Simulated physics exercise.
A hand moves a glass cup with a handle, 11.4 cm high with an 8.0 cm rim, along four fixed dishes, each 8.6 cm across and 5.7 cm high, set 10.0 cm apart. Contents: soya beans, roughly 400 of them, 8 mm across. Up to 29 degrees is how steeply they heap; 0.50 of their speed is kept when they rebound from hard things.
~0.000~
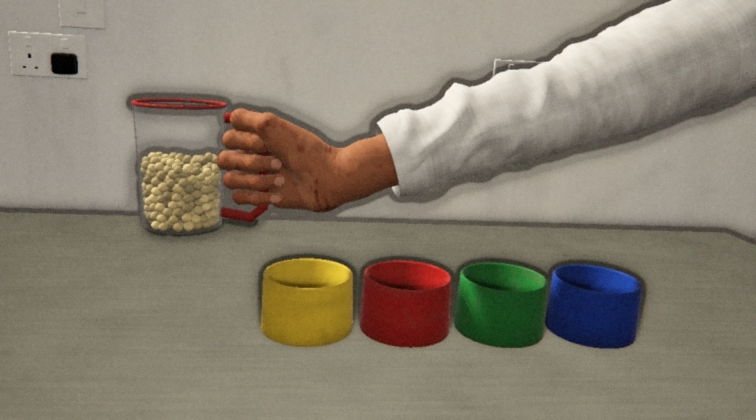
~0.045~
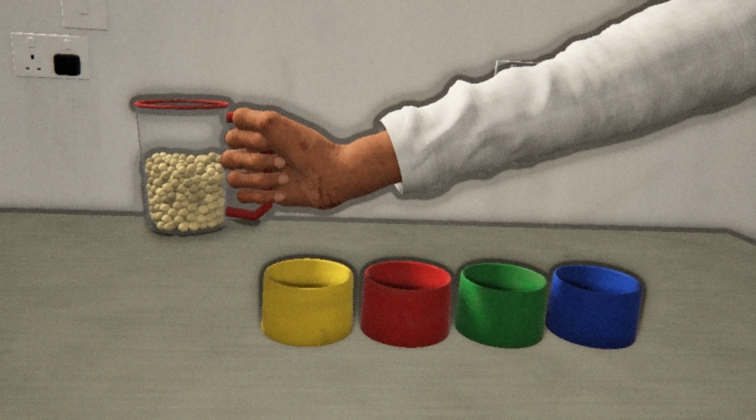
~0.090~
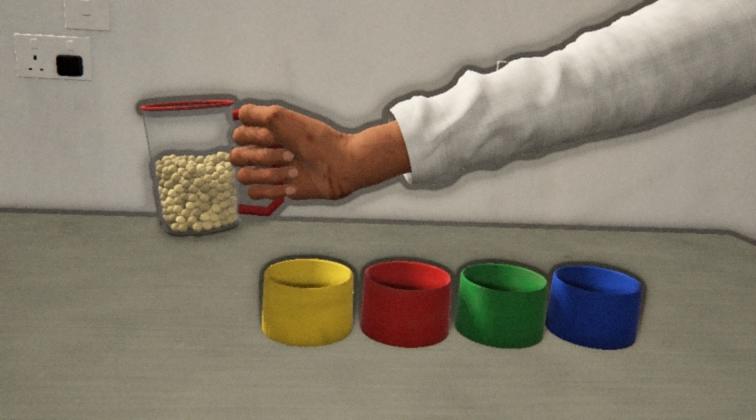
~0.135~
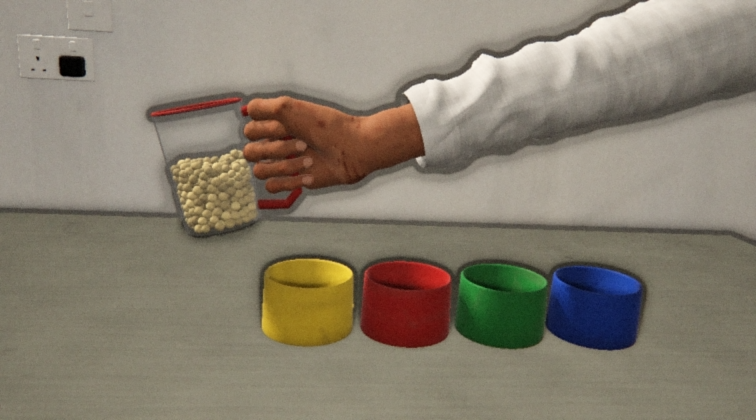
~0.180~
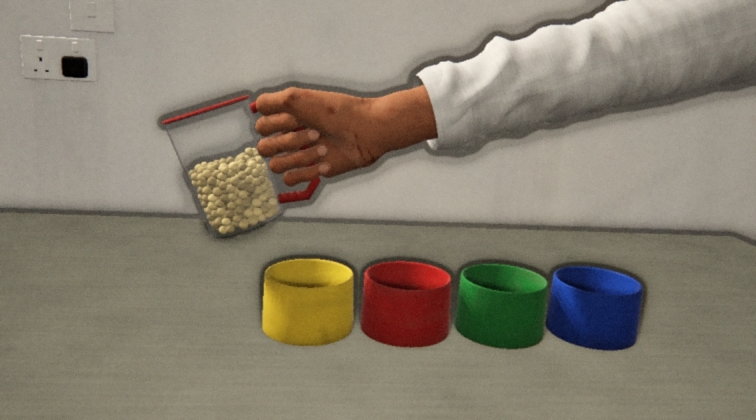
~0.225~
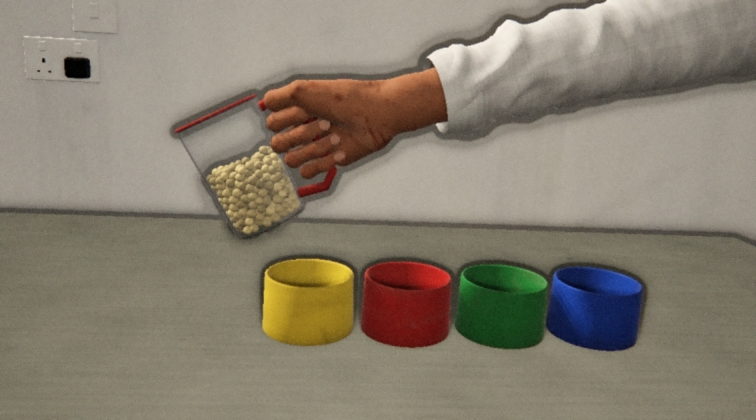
A hand in a white sleeve lifted a clear, red-rimmed cup of pale beans and moved it a little to the right, tilting it leftward, behind a row of yellow, red, green and blue dishes.
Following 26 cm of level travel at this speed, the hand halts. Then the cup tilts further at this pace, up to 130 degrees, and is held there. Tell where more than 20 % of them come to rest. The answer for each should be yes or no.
Red - yes, blue - no, green - no, yellow - no, counter - no.
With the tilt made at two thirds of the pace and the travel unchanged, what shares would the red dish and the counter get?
Result - red dish: 80; counter: 20.
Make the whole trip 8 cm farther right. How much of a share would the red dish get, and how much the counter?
Then I'd expect red at 10 and the counter at 40.
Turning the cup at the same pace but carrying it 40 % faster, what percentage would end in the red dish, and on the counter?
In that case: Red 80, and counter 10.
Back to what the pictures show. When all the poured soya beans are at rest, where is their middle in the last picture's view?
Around (397, 305).
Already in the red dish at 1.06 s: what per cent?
Close to 75 per cent at that point.
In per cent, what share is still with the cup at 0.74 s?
About 95 %.
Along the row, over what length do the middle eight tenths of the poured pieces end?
7 cm, roughly.
After 0.53 s, tilt 77 degrees; cup holds 100 %.
After 0.74 s, tilt 111 degrees; cup holds 95 %.
After 1.06 s, tilt 130 degrees; cup holds 20 %, red 75 %.
At rest (1.9 s), red 85 %, blue 0 %, green 0 %, yellow 5 %, counter 10 %.
